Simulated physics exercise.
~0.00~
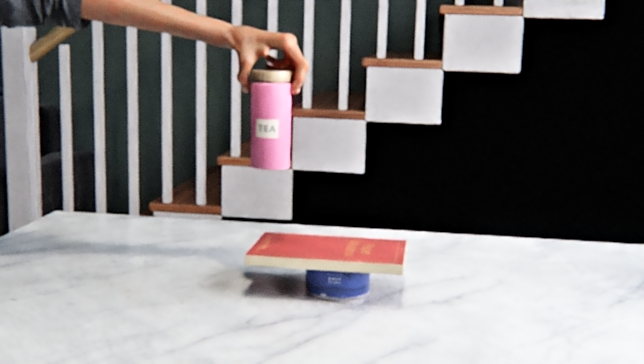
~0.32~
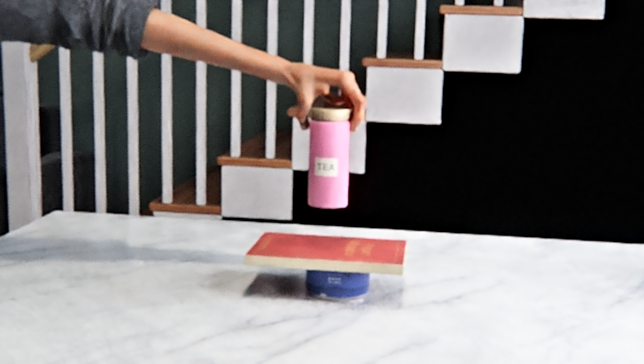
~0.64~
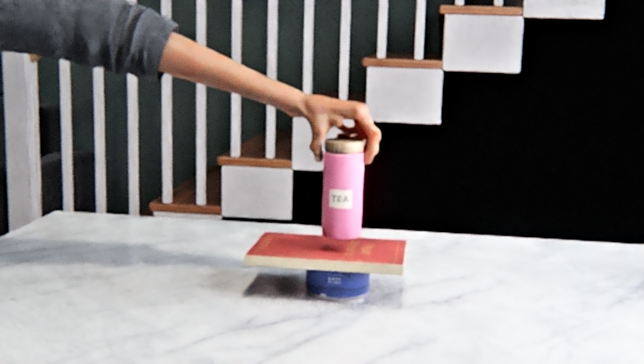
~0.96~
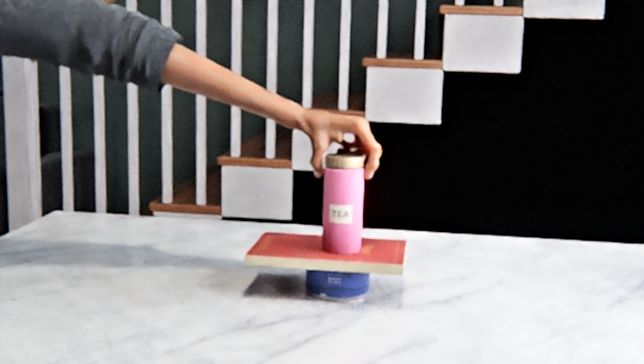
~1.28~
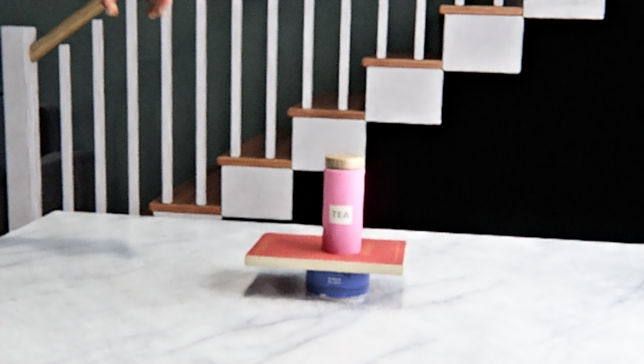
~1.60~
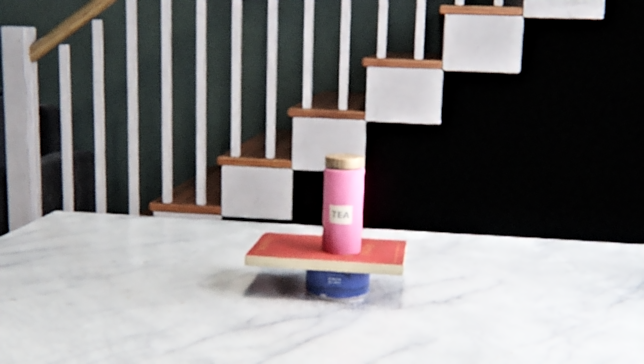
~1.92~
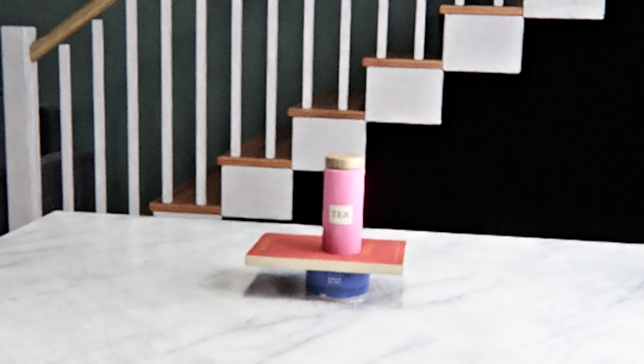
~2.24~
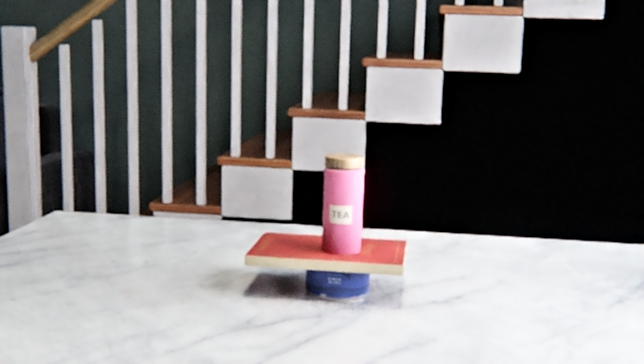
A hand lowered a pink tea jar, moving it to the right and down onto a red book balanced on a small blue tub, then let go and drew back, and the whole stack stayed standing on the marble table.
